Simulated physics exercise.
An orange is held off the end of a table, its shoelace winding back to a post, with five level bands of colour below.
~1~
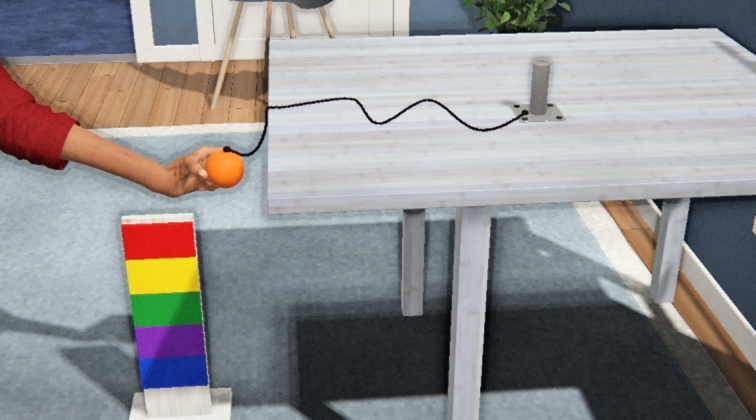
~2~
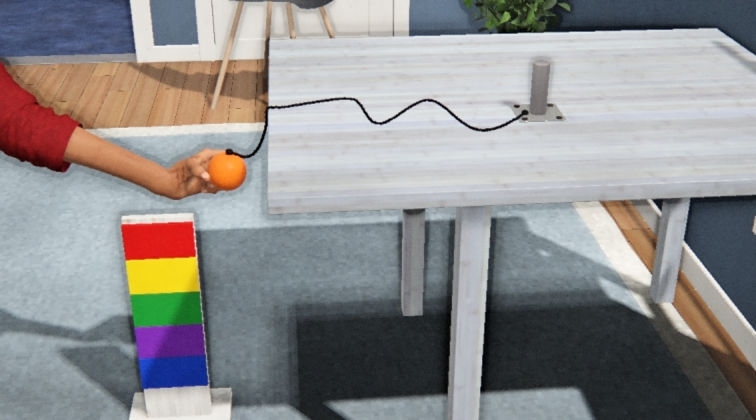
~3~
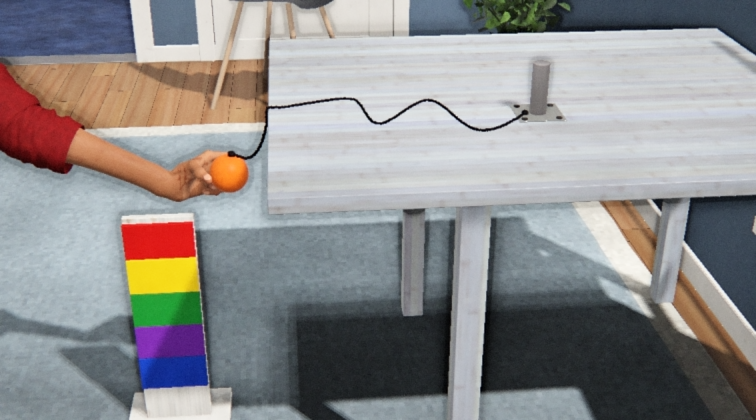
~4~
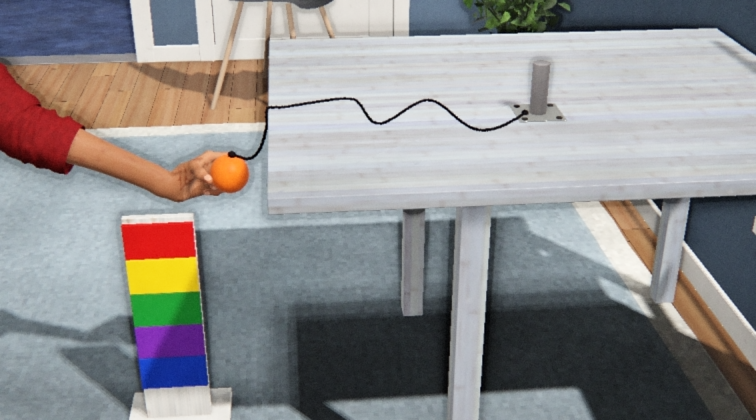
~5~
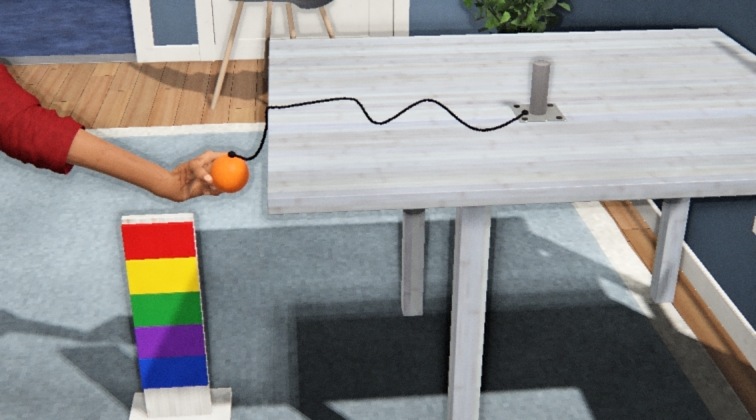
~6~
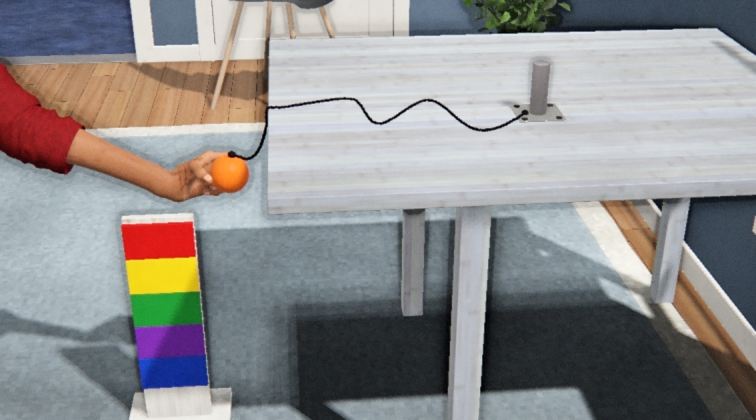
A hand at the end of a red-sleeved arm reaches in from the left, holding an orange ball-like object just off the near-left end of a pale wooden table, seen from slightly above in a room. A black cord winds from it across the tabletop to a grey post, with red, yellow, green, purple and blue bands standing below. The hand and orange shift very slightly rightward and down, then stay still, as does the view.
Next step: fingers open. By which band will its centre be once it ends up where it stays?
By the purple band.
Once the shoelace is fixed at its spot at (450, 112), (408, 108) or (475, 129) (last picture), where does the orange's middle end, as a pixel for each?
First (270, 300), next (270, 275), last (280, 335).
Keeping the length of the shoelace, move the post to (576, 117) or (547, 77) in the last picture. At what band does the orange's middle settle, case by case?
Result per try, in order: Green / green.
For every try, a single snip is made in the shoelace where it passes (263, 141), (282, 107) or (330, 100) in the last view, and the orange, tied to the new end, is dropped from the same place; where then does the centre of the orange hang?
The pixels come out at around (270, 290), (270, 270) and (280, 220), one per try.
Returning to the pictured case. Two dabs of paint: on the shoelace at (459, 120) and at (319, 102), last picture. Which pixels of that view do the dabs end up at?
End points: Roughly (421, 114); roughly (273, 216).
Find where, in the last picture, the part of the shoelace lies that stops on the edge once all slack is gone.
Roughly (375, 123).
Soon after, orange near (286, 307); level with green.
After that, orange near (270, 337); level with purple.
In the end, orange near (283, 340); level with purple. Its centre hangs level with the purple band.
